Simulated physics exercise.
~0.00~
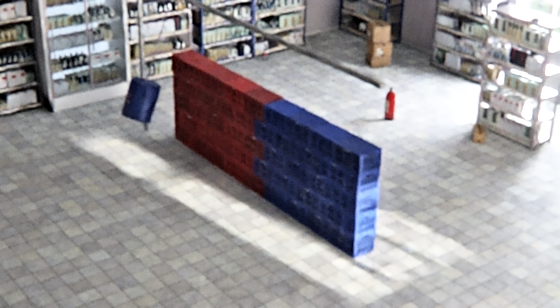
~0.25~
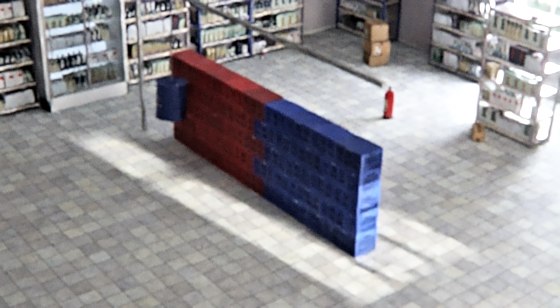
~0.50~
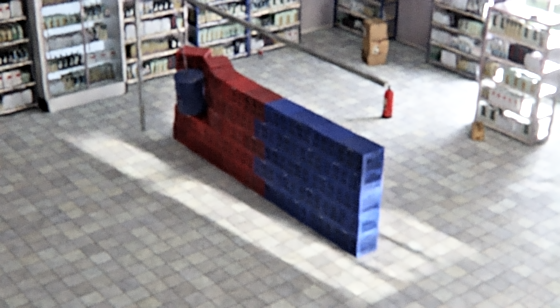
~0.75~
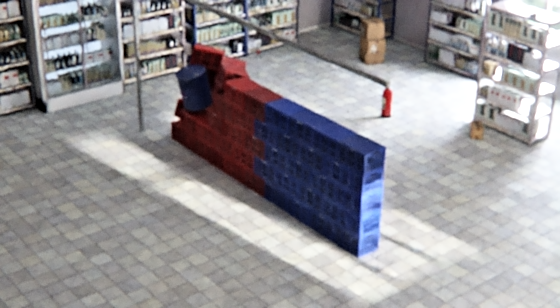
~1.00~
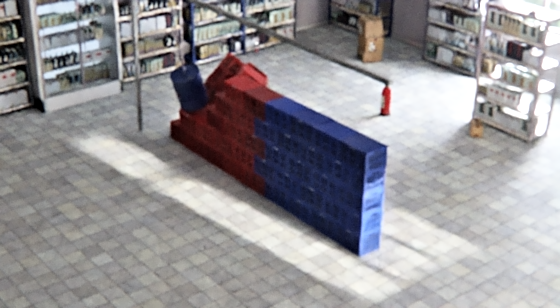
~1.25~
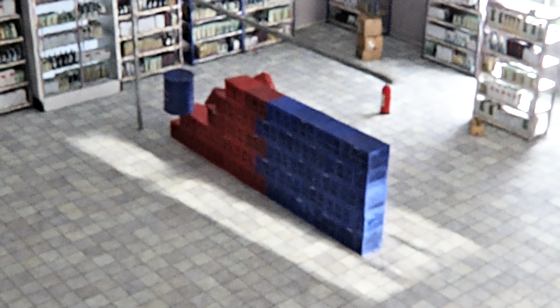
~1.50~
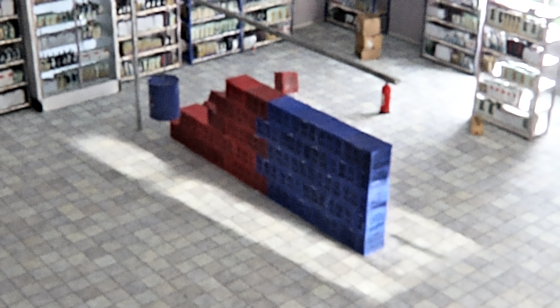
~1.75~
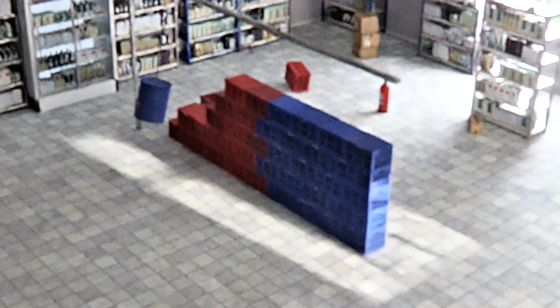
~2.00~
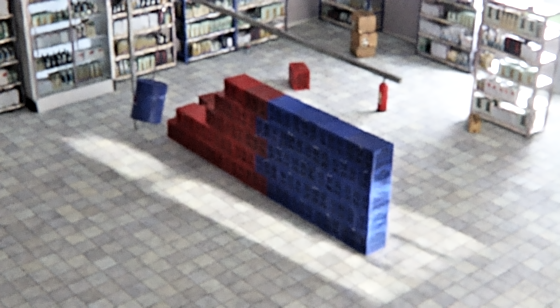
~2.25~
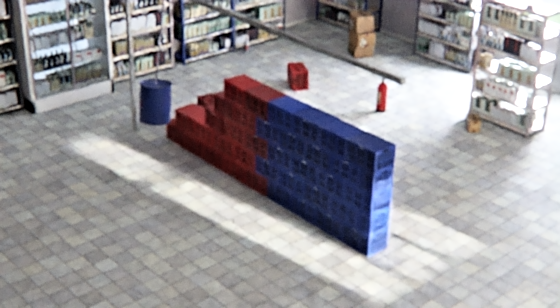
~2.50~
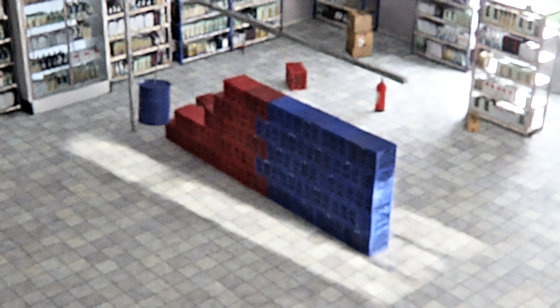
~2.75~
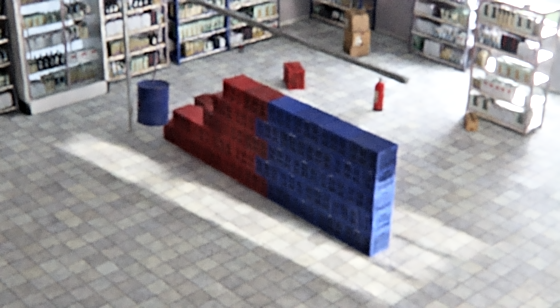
A blue drum swings into the red end of a crate wall, knocking several crates down.
